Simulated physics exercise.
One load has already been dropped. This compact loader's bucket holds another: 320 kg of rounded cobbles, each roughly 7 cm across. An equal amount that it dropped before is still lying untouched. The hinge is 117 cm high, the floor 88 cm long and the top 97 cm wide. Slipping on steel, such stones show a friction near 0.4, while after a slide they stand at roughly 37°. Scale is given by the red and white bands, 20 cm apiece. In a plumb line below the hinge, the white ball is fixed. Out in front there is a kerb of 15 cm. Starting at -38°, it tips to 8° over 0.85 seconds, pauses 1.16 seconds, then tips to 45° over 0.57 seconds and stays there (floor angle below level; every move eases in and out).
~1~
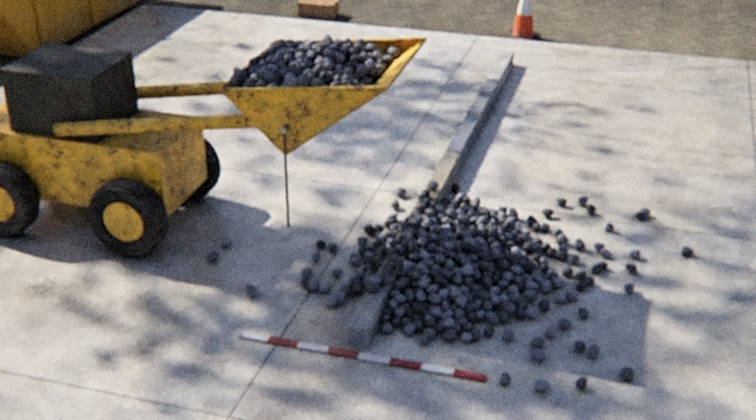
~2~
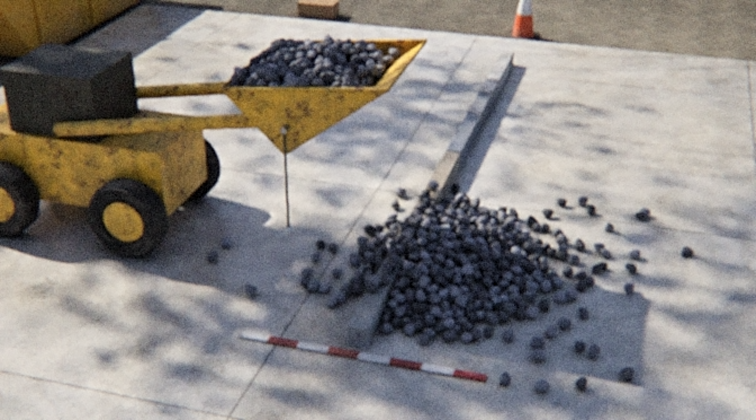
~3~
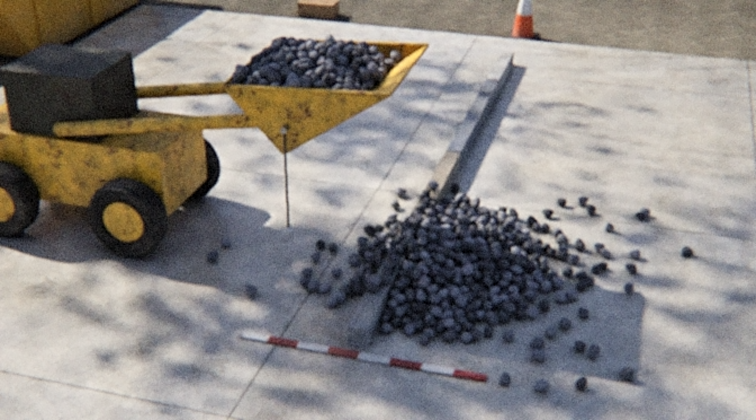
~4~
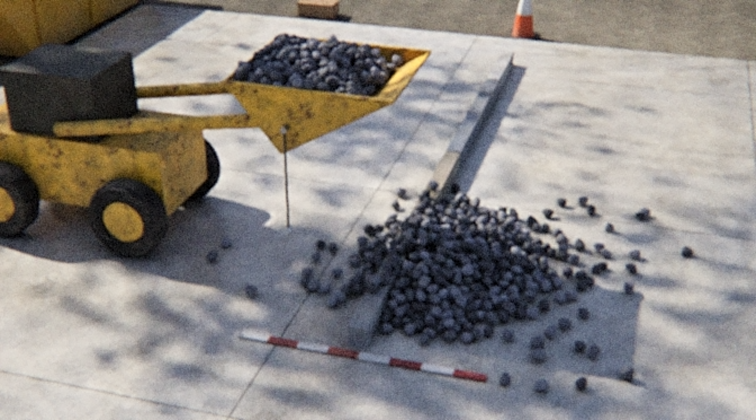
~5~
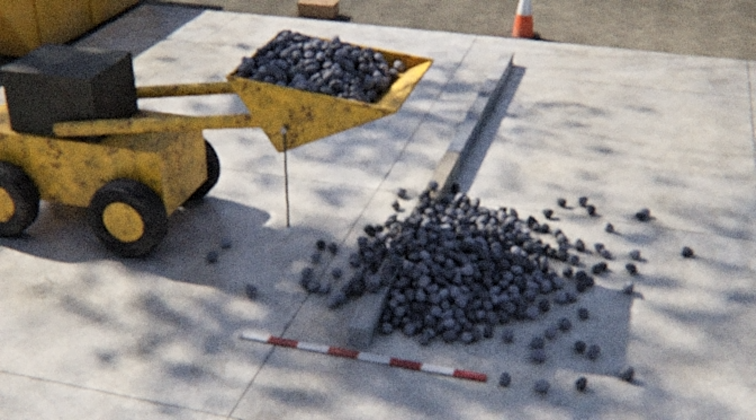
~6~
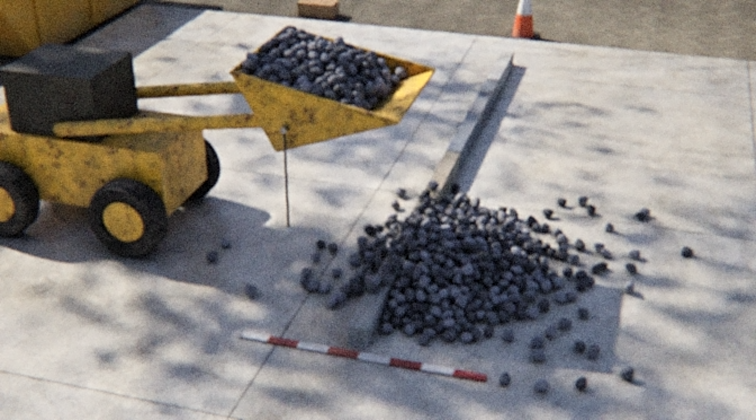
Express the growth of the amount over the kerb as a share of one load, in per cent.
Roughly 59 per cent of a load.
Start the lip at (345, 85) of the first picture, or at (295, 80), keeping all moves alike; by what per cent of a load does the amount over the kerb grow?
Case one about 15 %, case two about 0 %.
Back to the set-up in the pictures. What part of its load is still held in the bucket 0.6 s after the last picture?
100 % still inside.
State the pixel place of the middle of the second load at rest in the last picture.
They end up centred around (423, 245).
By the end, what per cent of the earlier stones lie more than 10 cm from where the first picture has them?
I'd say roughly 5 per cent of them.
Then, 0.3 s after the last picture the floor is at 1°; in per cent of one load, 100 in the bucket, 13 on this side of the kerb, 87 over the kerb; the foremost stones are at (637, 272).
Then, 0.6 s after the last picture the floor is at 8°; in per cent of one load, 100 in the bucket, 13 on this side of the kerb, 87 over the kerb; the foremost stones are at (637, 272).
Then, 2.7 s after the last picture the floor is at 45°; in per cent of one load, 4 in the bucket, 57 on this side of the kerb, 139 over the kerb; the foremost stones are at (637, 272).
Then, 5.1 s after the last picture the floor is at 45°; in per cent of one load, 0 in the bucket, 54 on this side of the kerb, 146 over the kerb; the foremost stones are at (640, 256). Net gain over the kerb, 59.
